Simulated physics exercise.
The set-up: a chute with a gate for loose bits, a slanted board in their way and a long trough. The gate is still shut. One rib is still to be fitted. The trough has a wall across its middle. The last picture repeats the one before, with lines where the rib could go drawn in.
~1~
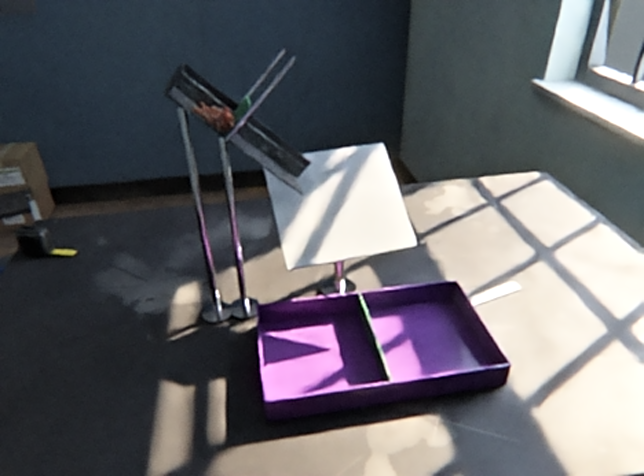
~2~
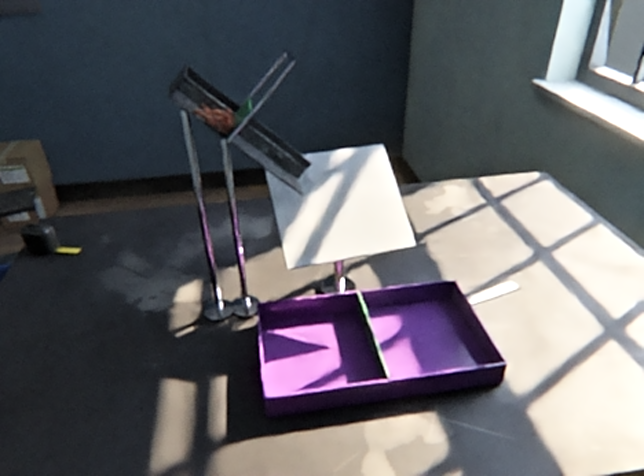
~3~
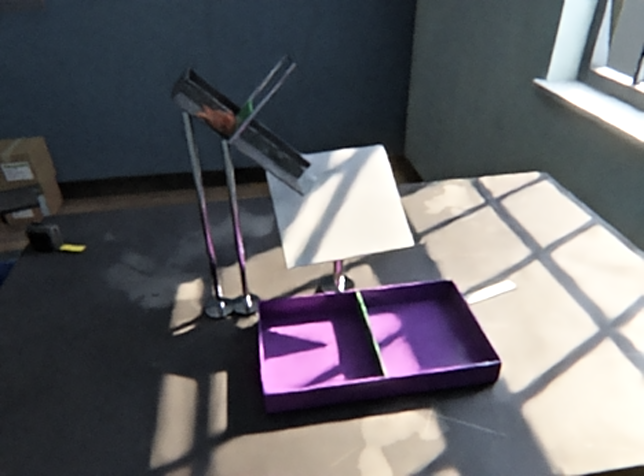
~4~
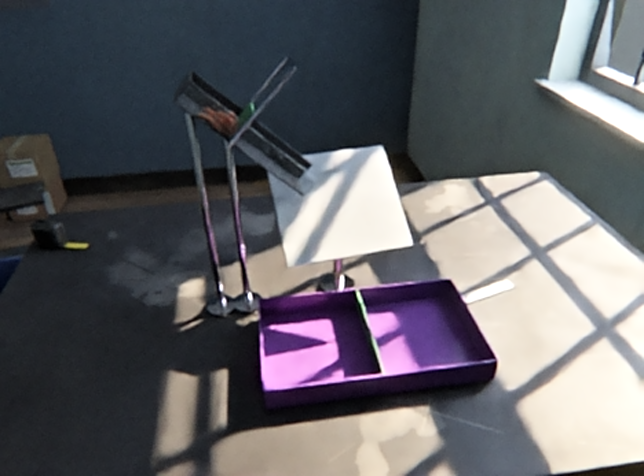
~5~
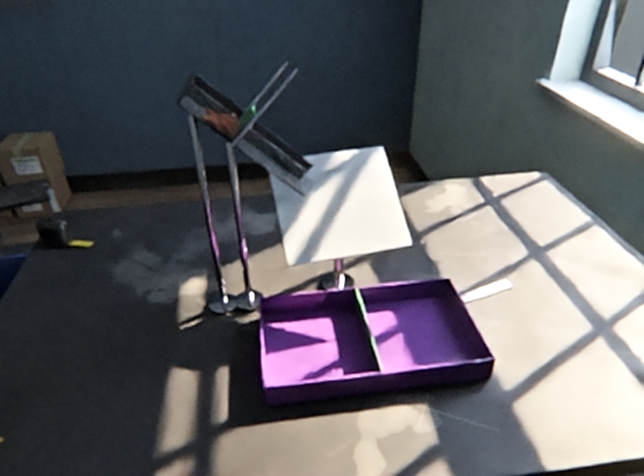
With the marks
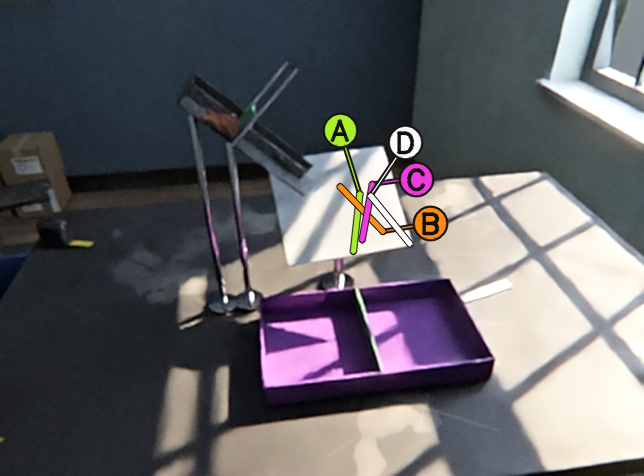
On a sunlit tabletop, reddish bits sitting behind a chute's gate above a white slanted board and divided purple tray, view shifting slightly.
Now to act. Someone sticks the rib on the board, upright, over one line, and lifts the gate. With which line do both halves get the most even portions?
C.
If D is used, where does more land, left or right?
More lands on the right.
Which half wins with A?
Left.
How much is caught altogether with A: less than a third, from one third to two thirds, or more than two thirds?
Line A gives more than two thirds.
On the marked copy, line A from (359, 193) to (353, 251); line B from (340, 186) to (383, 231); line C from (372, 184) to (362, 239); line D from (370, 195) to (410, 243).
For line A, of what is caught, almost all in the left half, just a few in the right.
For line B, of what is caught, about a tenth in the left half, almost all in the right.
For line C, of what is caught, roughly half in the left half, roughly half in the right.
For line D, of what is caught, about a tenth in the left half, almost all in the right.
